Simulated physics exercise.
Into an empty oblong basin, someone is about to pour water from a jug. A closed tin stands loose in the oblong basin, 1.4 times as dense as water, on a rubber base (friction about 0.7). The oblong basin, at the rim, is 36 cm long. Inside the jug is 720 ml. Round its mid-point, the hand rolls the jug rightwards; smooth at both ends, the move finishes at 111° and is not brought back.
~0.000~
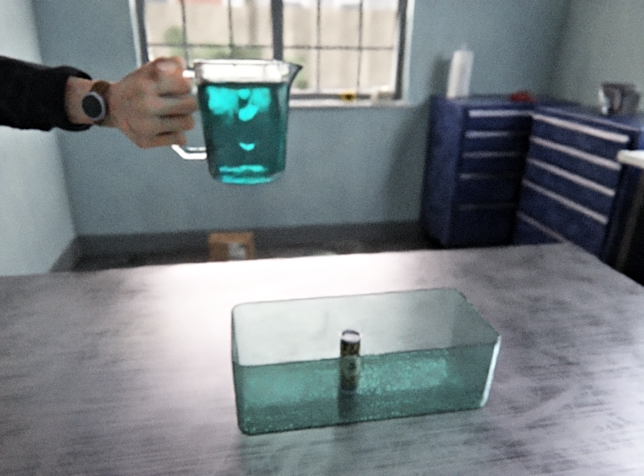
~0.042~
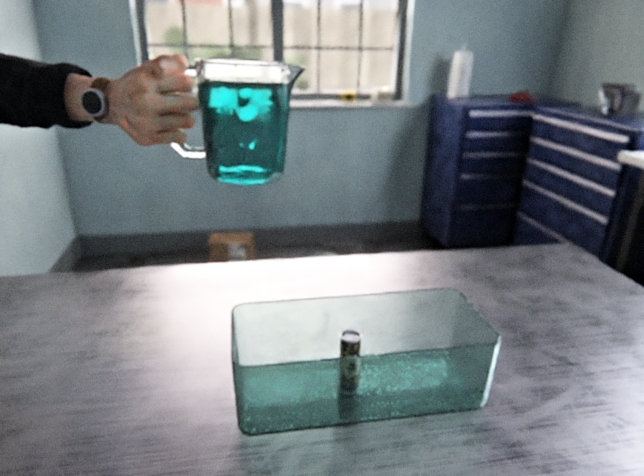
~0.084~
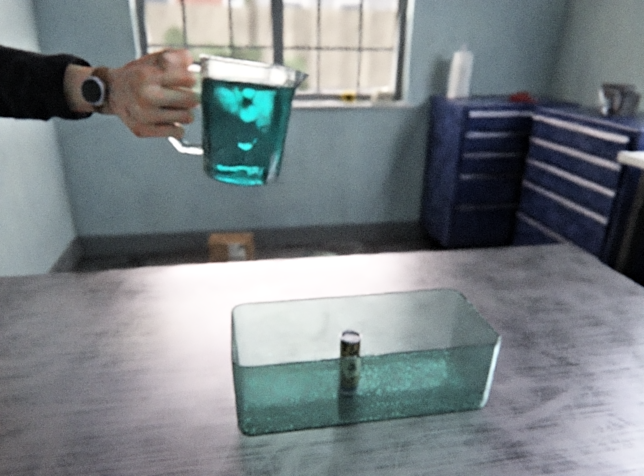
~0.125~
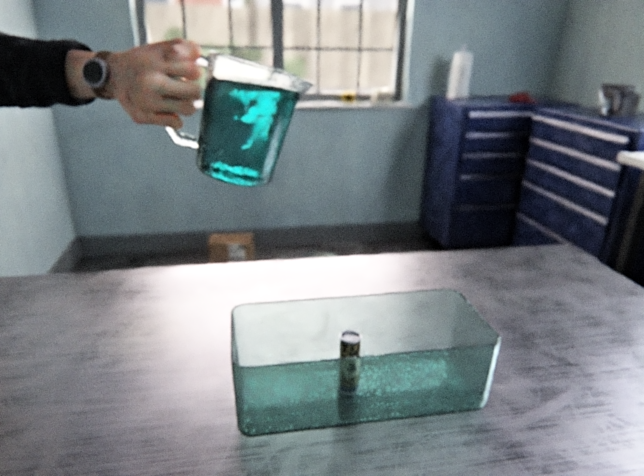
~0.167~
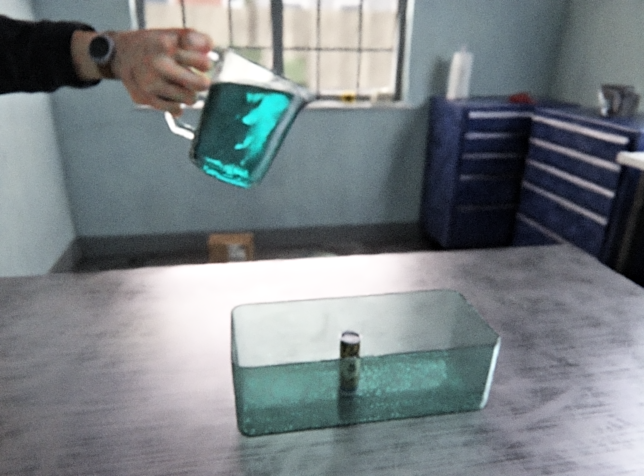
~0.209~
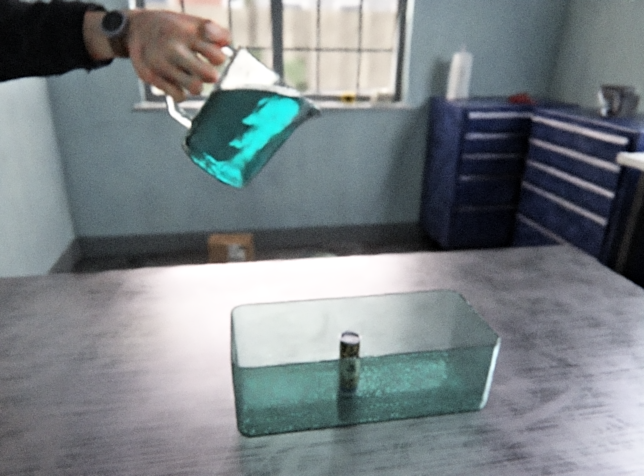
In a workshop-like room with blue drawers, a hand held a jug of teal liquid above and behind an oblong basin with a small tin standing inside, then smoothly tilted the jug rightwards.
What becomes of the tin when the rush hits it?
Looks to me like it holds out.
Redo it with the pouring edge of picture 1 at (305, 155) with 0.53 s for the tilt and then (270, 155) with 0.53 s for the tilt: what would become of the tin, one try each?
First it goes over; then it topples.
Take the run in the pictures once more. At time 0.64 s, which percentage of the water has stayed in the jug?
Around 10 percent of it.
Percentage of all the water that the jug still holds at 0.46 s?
I reckon about 50 in a hundred is still held.
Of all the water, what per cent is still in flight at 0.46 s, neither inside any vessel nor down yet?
Near 48 per cent at that moment.
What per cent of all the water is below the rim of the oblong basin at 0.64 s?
Roughly 54 per cent.
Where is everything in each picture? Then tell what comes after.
Tilt 0°; pouring edge (304, 64); surface from (199, 80) to (289, 80); the oblong basin's rim runs from (232, 334) to (479, 313); the tin's top is at (351, 338), in the first picture.
Tilt 2°; pouring edge (306, 67); surface from (200, 79) to (290, 82), in the second picture.
Tilt 7°; pouring edge (310, 73); surface from (204, 77) to (293, 85), in the third picture.
Tilt 15°; pouring edge (315, 83); surface from (208, 77) to (298, 89), in the fourth picture.
Tilt 25°; pouring edge (320, 98); surface from (208, 97) to (307, 94), in the fifth picture.
Tilt 37°; pouring edge (323, 115); surface from (200, 112) to (313, 102), in the sixth picture.
After 0.46 s the tilt is 106° and 50 per cent is still to pour; the tin stands where it began.
After 0.64 s the tilt is 111° and 10 per cent is still to pour; the tin stands where it began.
After 0.82 s the tilt is 111° and 1 per cent is still to pour; the tin stands where it began.
After 1.03 s the tilt is 111° and 0 per cent is still to pour; the tin stands where it began.
In the end the tin stands where it began.
